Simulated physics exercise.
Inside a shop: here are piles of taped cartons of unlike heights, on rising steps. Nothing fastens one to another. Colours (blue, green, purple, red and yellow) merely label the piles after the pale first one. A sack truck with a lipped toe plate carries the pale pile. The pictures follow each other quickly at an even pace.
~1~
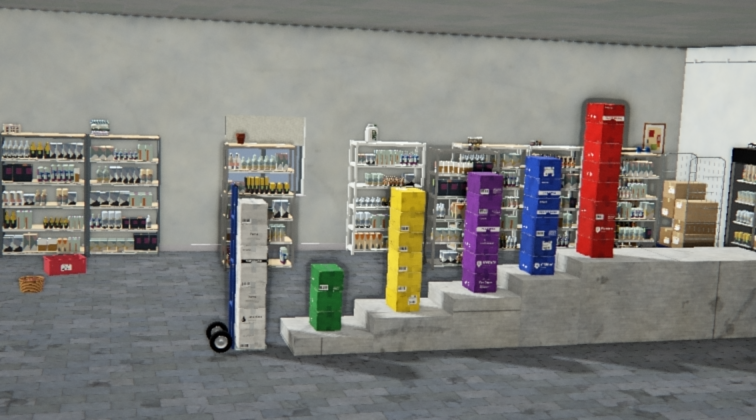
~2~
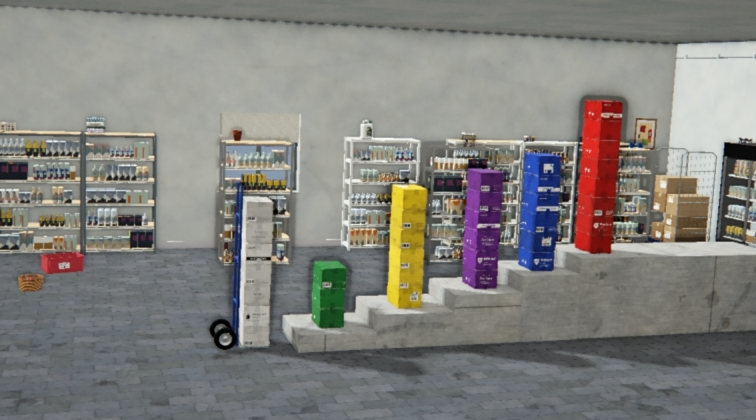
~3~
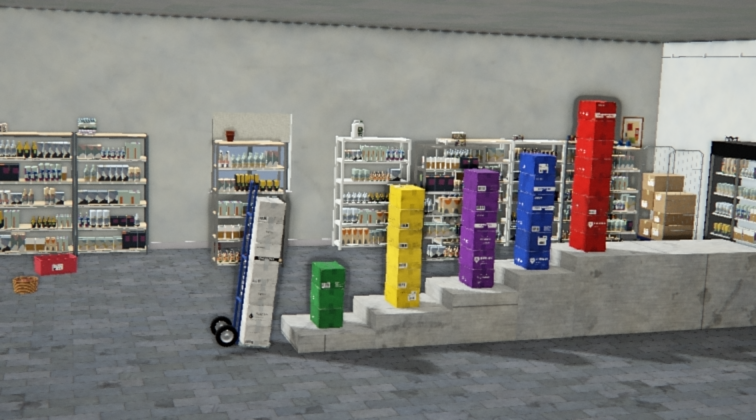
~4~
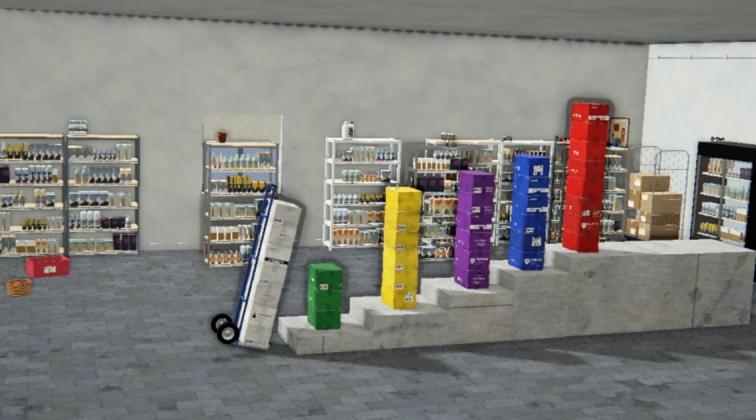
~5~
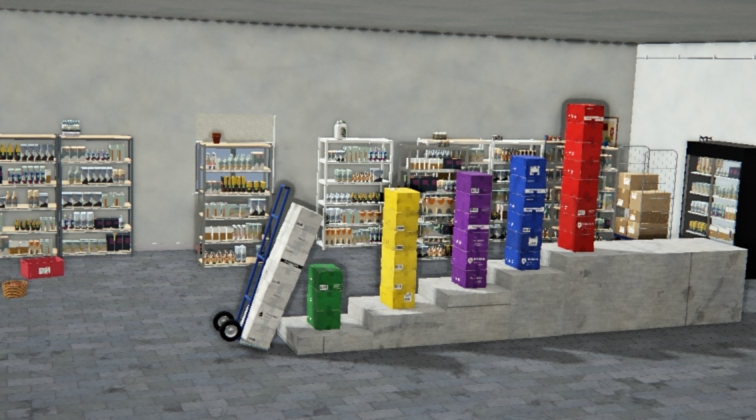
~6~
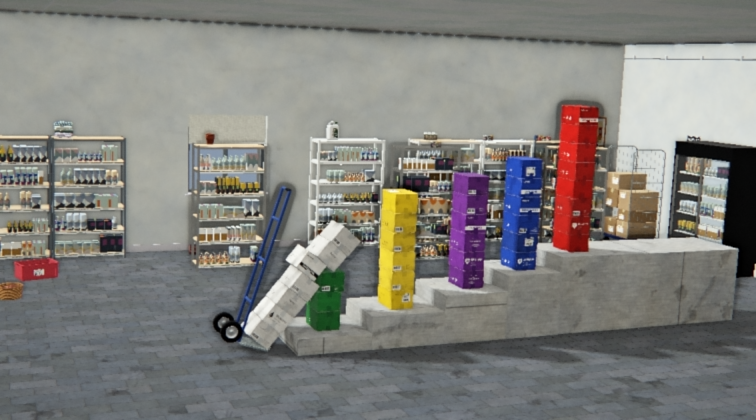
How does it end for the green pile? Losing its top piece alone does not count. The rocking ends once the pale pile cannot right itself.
That pile mostly stays up.
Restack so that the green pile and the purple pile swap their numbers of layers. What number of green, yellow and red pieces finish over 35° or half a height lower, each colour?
The counts are green 5, yellow 5, red 0.
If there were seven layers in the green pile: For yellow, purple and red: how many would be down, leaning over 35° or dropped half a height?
Yellow 6, purple 6, red 8.
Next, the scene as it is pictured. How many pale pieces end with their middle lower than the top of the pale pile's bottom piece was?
1 pale pieces.
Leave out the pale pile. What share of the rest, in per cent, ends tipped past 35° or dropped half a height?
Near 0 in a hundred.
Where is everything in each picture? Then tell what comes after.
In the first picture (pixels give the middle of a visible side; the camera moves round a little), truck frame (236, 220) level; top green carton (331, 281); top purple carton (492, 185); none of the others has stirred.
The second picture shows truck frame (241, 218) rocked barely; top green carton (334, 278).
The third picture shows truck frame (253, 217) rocked a little, top of the pale pile leaning a little; top green carton (333, 279); none of the others has stirred.
The fourth picture shows truck frame (267, 218) rocked a little, top of the pale pile leaning a little; top green carton (331, 281); none of the others has stirred.
The fifth picture shows truck frame (279, 219) rocked clearly, top of the pale pile leaning clearly; top green carton (331, 281); none of the others has stirred.
The sixth picture shows truck frame (280, 221) rocked clearly, top of the pale pile leaning well over; top green carton (333, 282) a little from its place; top red carton (589, 116); one has shifted.
Shortly afterwards, 7 of the pale pile down; none of the 3 green cartons down (0 of 29 in all colours); top green carton a little from its place.
Next, 7 of the pale pile down; none of the 3 green cartons down (0 of 29 in all colours); top green carton tilted barely.
Some moments later, 7 of the pale pile down; none of the 3 green cartons down (0 of 29 in all colours); top green carton tilted a little.
In the end, 7 of the pale pile down; none of the 3 green cartons down (0 of 29 in all colours); top green carton tilted a little; top purple carton unmoved. From the last view, middles, top green carton near (345, 278), top purple carton near (471, 184).
